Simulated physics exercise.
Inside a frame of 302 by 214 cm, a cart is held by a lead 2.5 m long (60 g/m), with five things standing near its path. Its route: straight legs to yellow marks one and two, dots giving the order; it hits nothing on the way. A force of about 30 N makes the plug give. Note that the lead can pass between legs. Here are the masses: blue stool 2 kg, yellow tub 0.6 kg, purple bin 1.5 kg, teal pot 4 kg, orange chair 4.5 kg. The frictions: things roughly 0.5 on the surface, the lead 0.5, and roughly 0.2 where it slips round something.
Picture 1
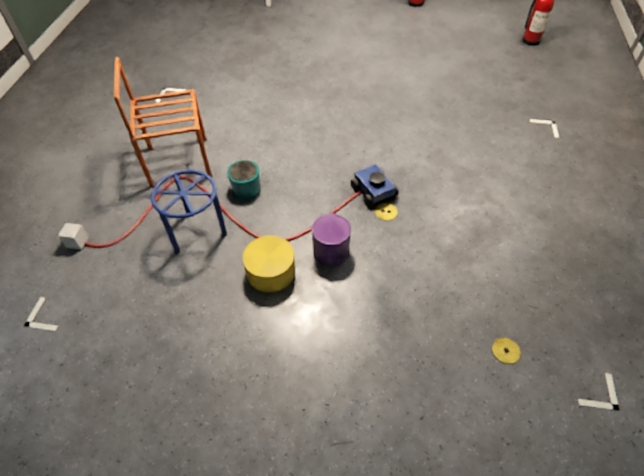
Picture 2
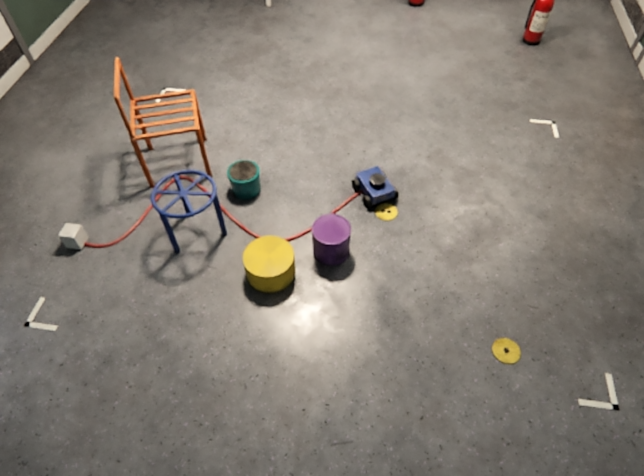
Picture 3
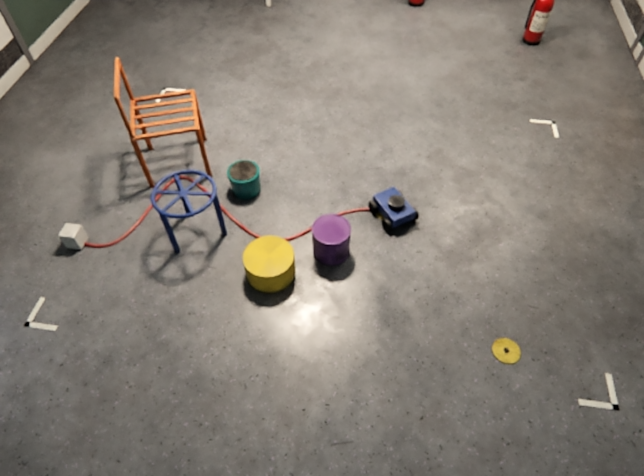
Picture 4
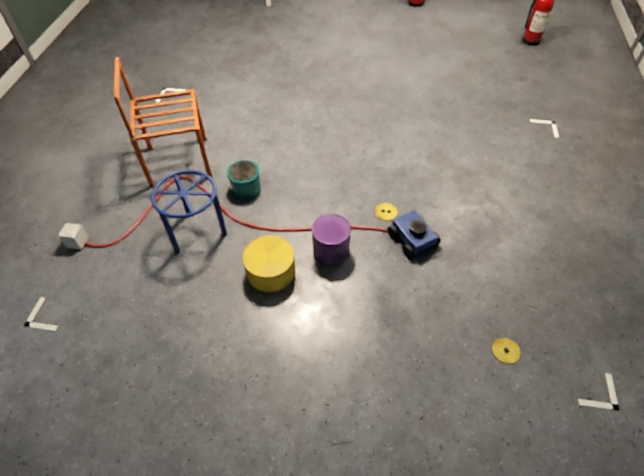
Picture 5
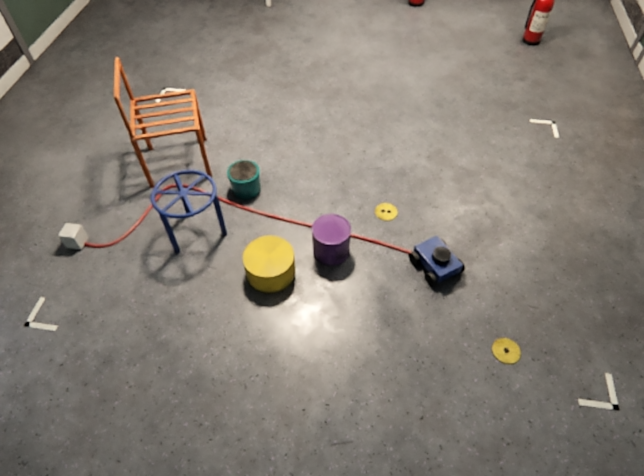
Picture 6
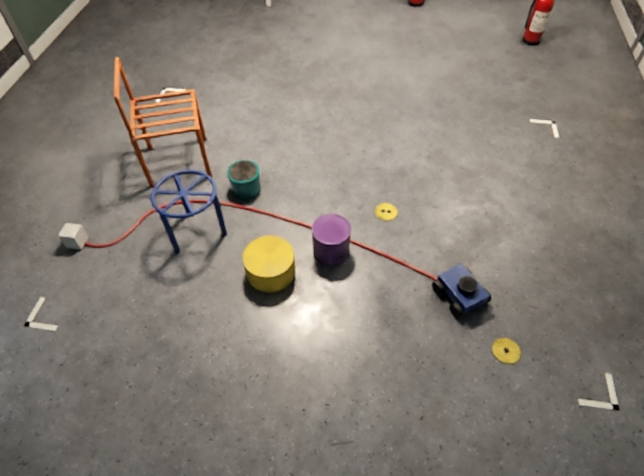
An orange chair stands at the upper left of a grey floor, seen from high above by a still camera. Near it are a blue stool, a teal pot, a yellow tub and a purple bin, with a red lead running from a small pale block to a blue cart. The cart rolls down and right past a yellow disc, drawing the curved lead straighter behind it.
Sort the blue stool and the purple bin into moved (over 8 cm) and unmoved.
Sorted: Blue stool moved, purple bin moved.
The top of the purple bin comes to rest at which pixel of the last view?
It comes to rest close to (320, 262).
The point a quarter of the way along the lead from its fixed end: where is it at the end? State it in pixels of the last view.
(183, 234) or so.
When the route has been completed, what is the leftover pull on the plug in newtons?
The pull at the fixed end comes to around 0 N.
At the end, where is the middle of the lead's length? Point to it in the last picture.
(283, 252) or so.
Next, cart at (489, 338), 17 N at the fixed end; purple bin 13 cm off its start, blue stool 9 cm off its start.
Then, cart at (459, 295), lead slack at the fixed end; purple bin 24 cm off its start, blue stool 16 cm off its start.
After that, cart at (416, 245), lead slack at the fixed end; purple bin 24 cm off its start at (320, 262), blue stool 16 cm off its start at (188, 212).
Later, cart at (387, 211), lead slack at the fixed end; purple bin 24 cm off its start, blue stool 16 cm off its start.
At the end, cart at (387, 211), lead slack at the fixed end; purple bin 24 cm off its start at (320, 262), blue stool 16 cm off its start at (188, 212).
